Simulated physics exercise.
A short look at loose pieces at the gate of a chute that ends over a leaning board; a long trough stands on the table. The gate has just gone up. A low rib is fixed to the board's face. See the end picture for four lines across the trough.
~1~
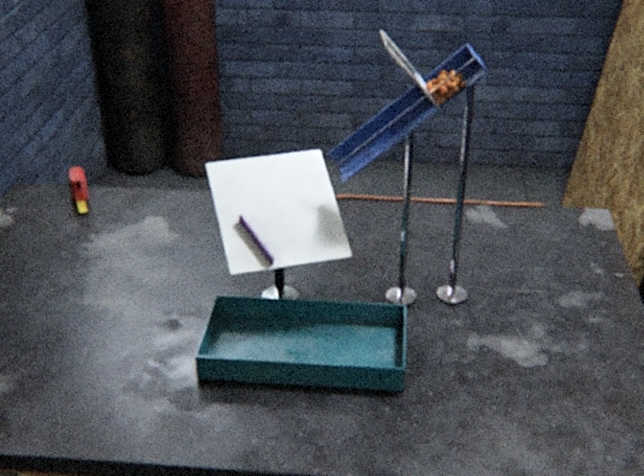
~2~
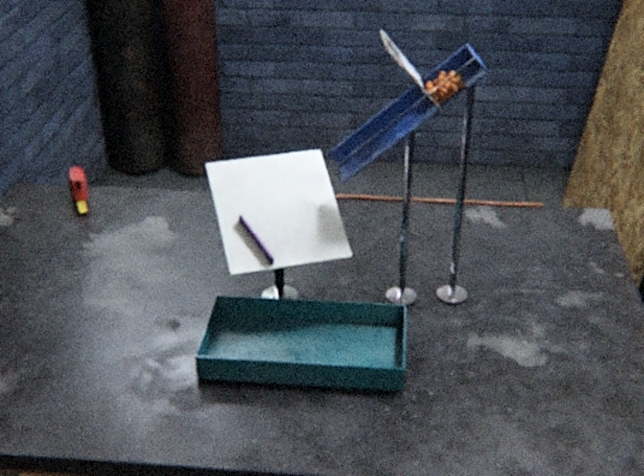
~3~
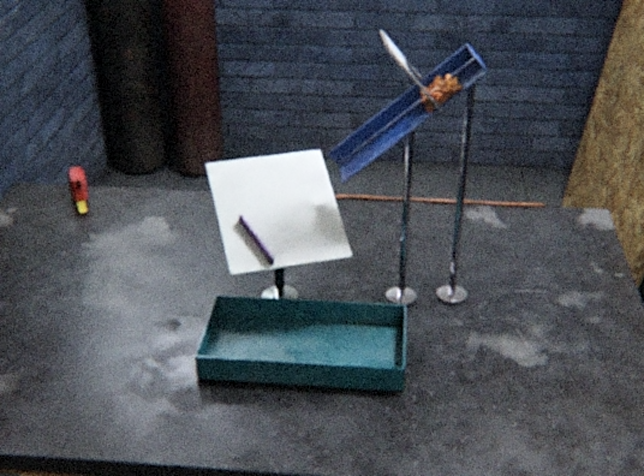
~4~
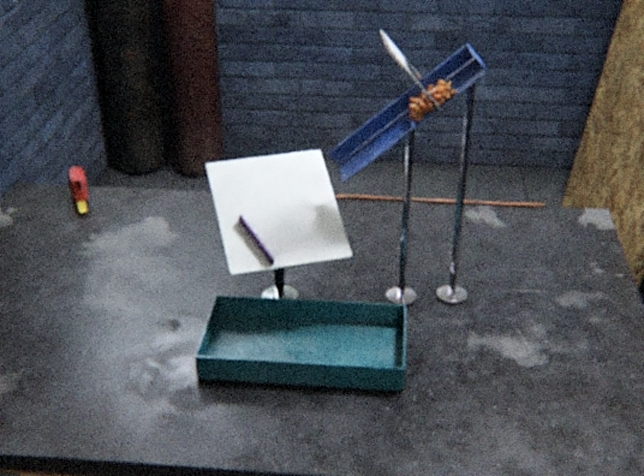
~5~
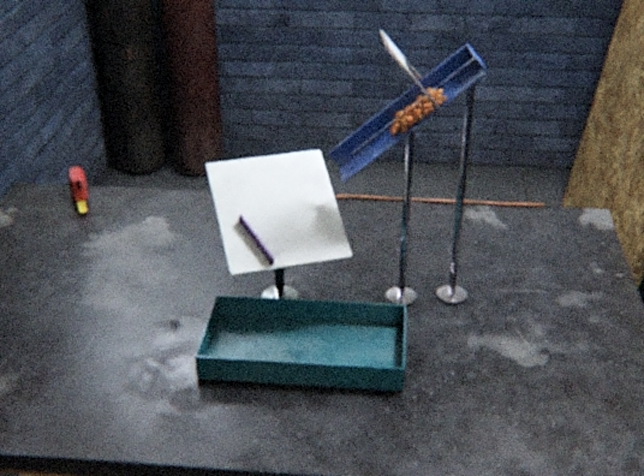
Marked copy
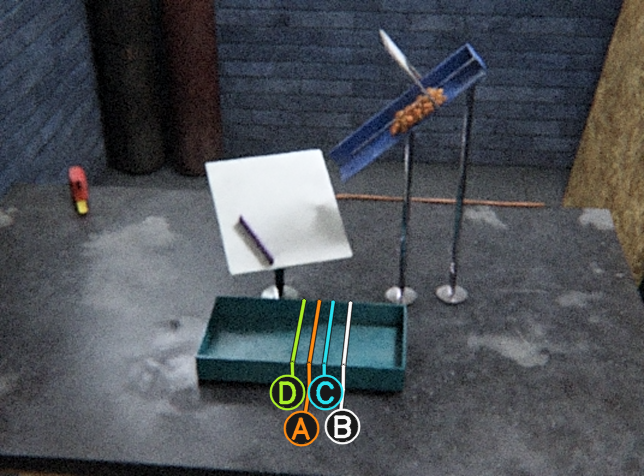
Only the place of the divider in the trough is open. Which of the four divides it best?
Line D does it best.
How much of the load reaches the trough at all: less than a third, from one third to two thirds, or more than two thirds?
About that: More than two thirds.
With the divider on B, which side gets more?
Left.
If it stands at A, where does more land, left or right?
Left.
On the marked copy, line A crosses the front rim at (309, 363); line B crosses the front rim at (343, 365); line C crosses the front rim at (324, 364); line D crosses the front rim at (292, 362).
With A, of what is caught, the bulk on the left of the divider, a small share on the right.
With B, of what is caught, all but a few on the left of the divider, only a few on the right.
With C, of what is caught, all but a few on the left of the divider, only a few on the right.
With D, of what is caught, close to half on the left of the divider, close to half on the right.
